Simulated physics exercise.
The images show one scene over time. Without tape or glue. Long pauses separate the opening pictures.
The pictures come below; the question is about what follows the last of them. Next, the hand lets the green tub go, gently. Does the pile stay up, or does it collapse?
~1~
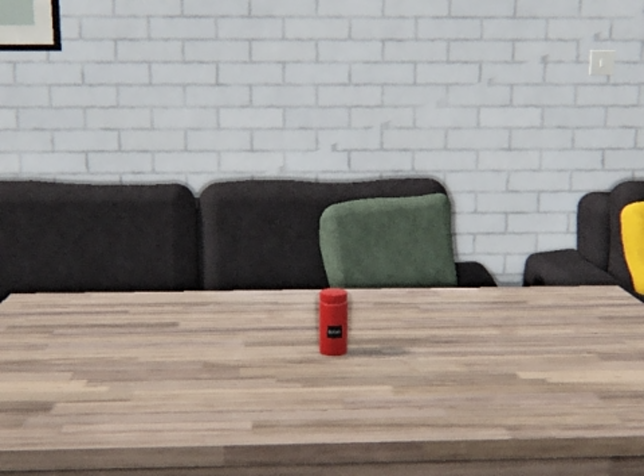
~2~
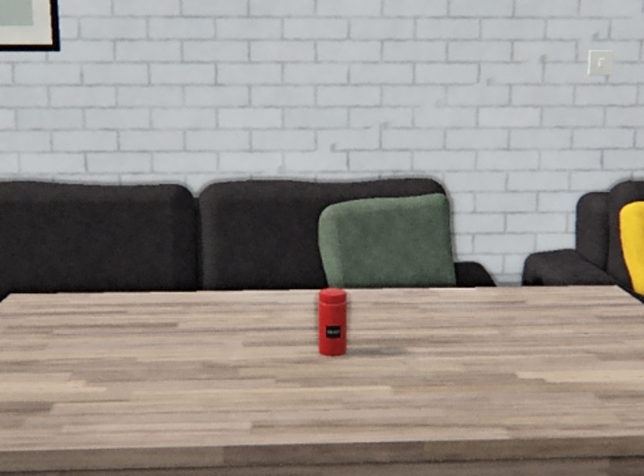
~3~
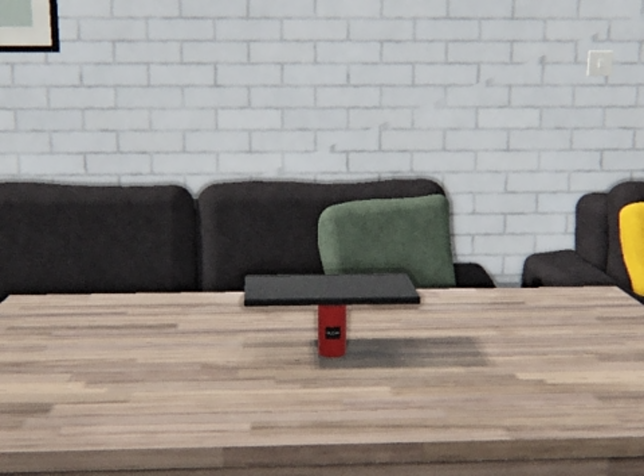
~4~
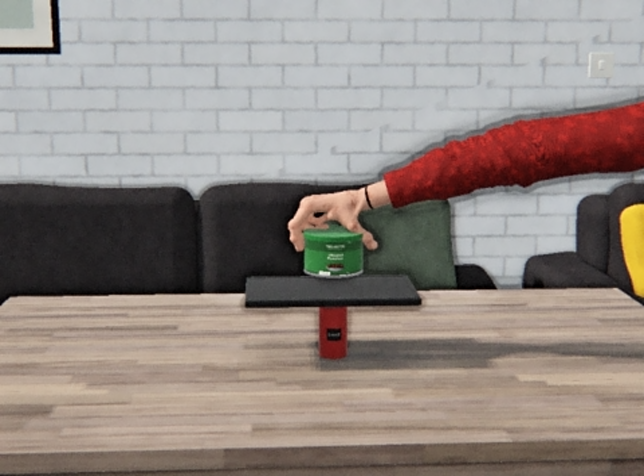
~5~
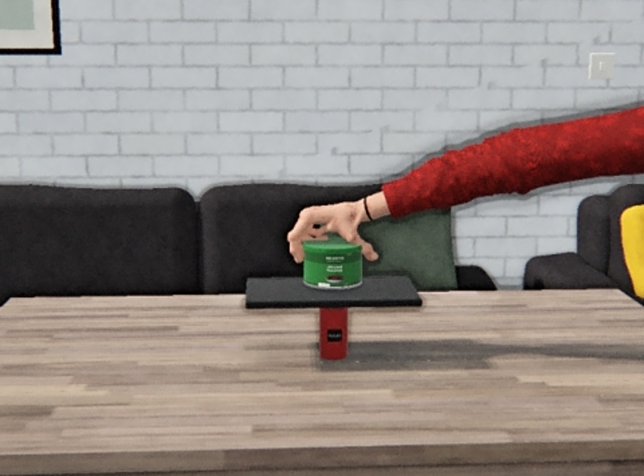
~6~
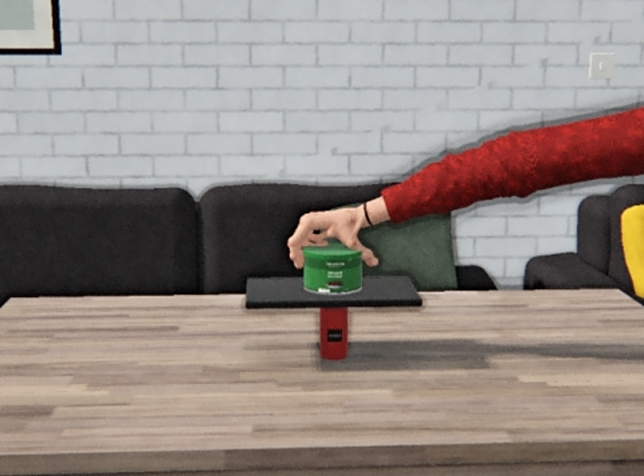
Carries the load.
Then, 0.20 s later than the last frame, all is still.
Then, 0.40 s later than the last frame, green tub resting near (333, 269).
When it is over, all 3 as before. End places, in pixels of the last picture, green tub near (333, 269). The stack keeps its balance.
